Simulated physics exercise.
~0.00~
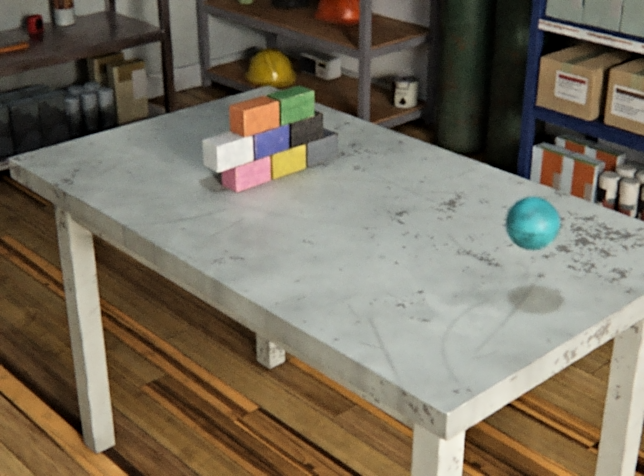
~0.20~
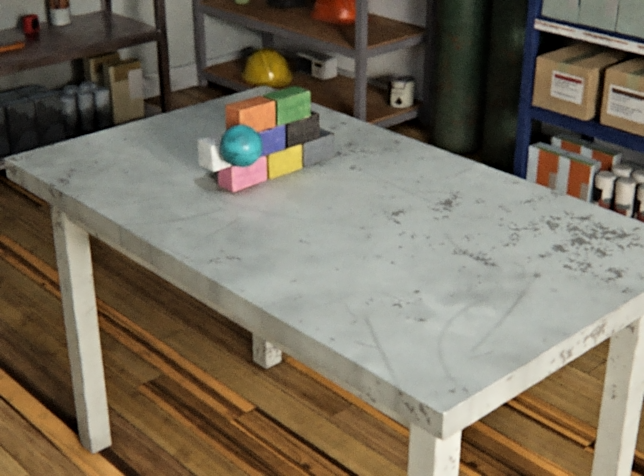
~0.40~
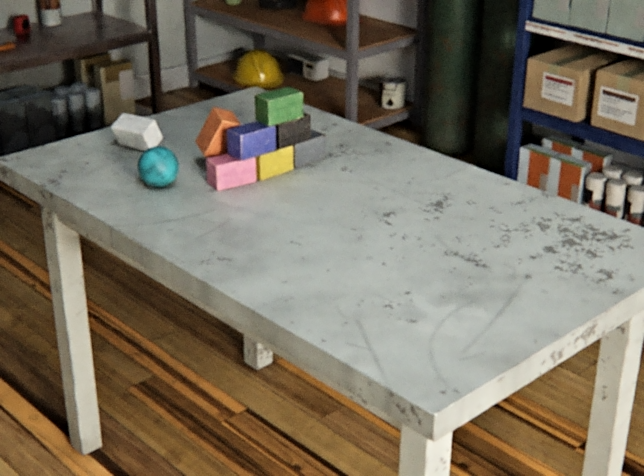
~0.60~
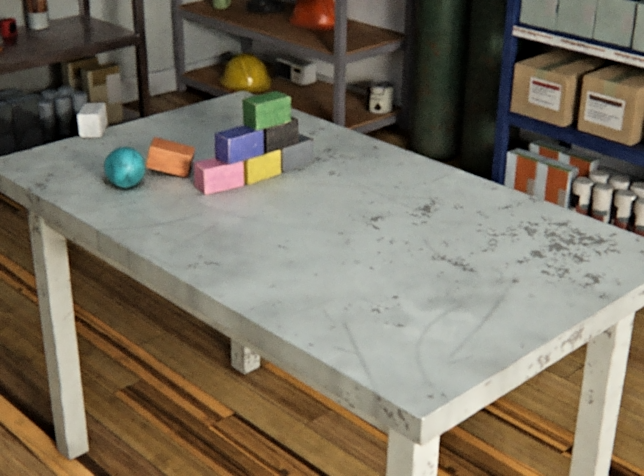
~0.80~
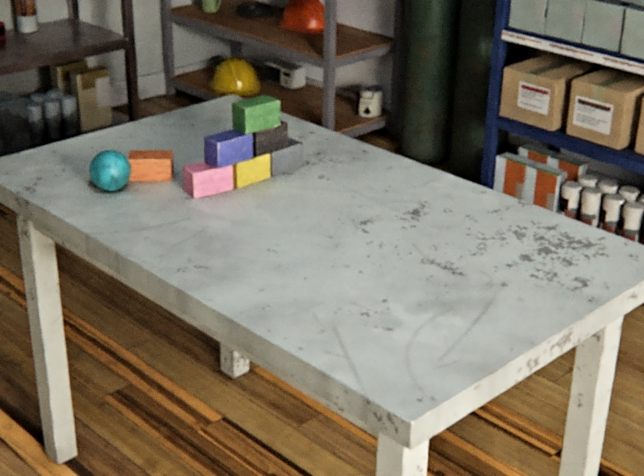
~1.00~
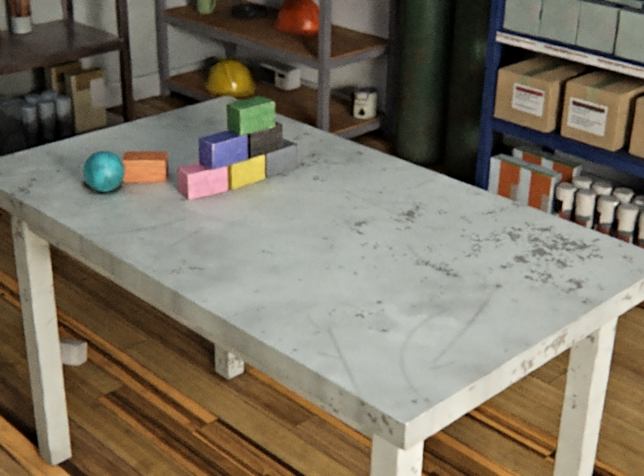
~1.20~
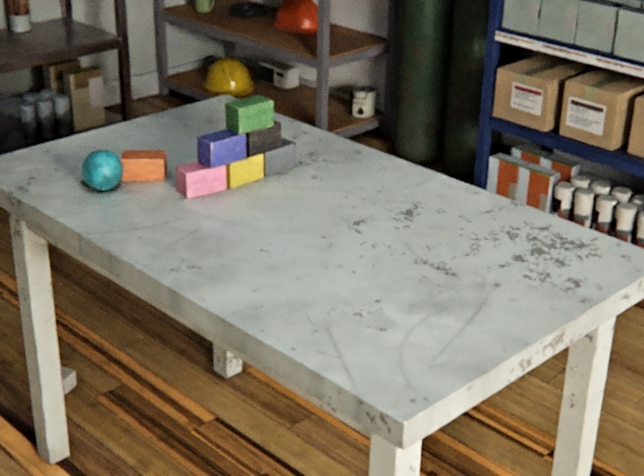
A turquoise ball flies leftward over a pale, scuffed table toward a small stack of coloured blocks. It strikes the left side of the stack, knocking the white block away and tipping the orange one off its perch. The white block tumbles to the table's far left edge and drops out of sight, while the orange block lands on its side. The ball slows to a stop at the left, near the orange block. The green, blue, black, pink, yellow and grey blocks remain stacked, and the white block lies on the floor below.
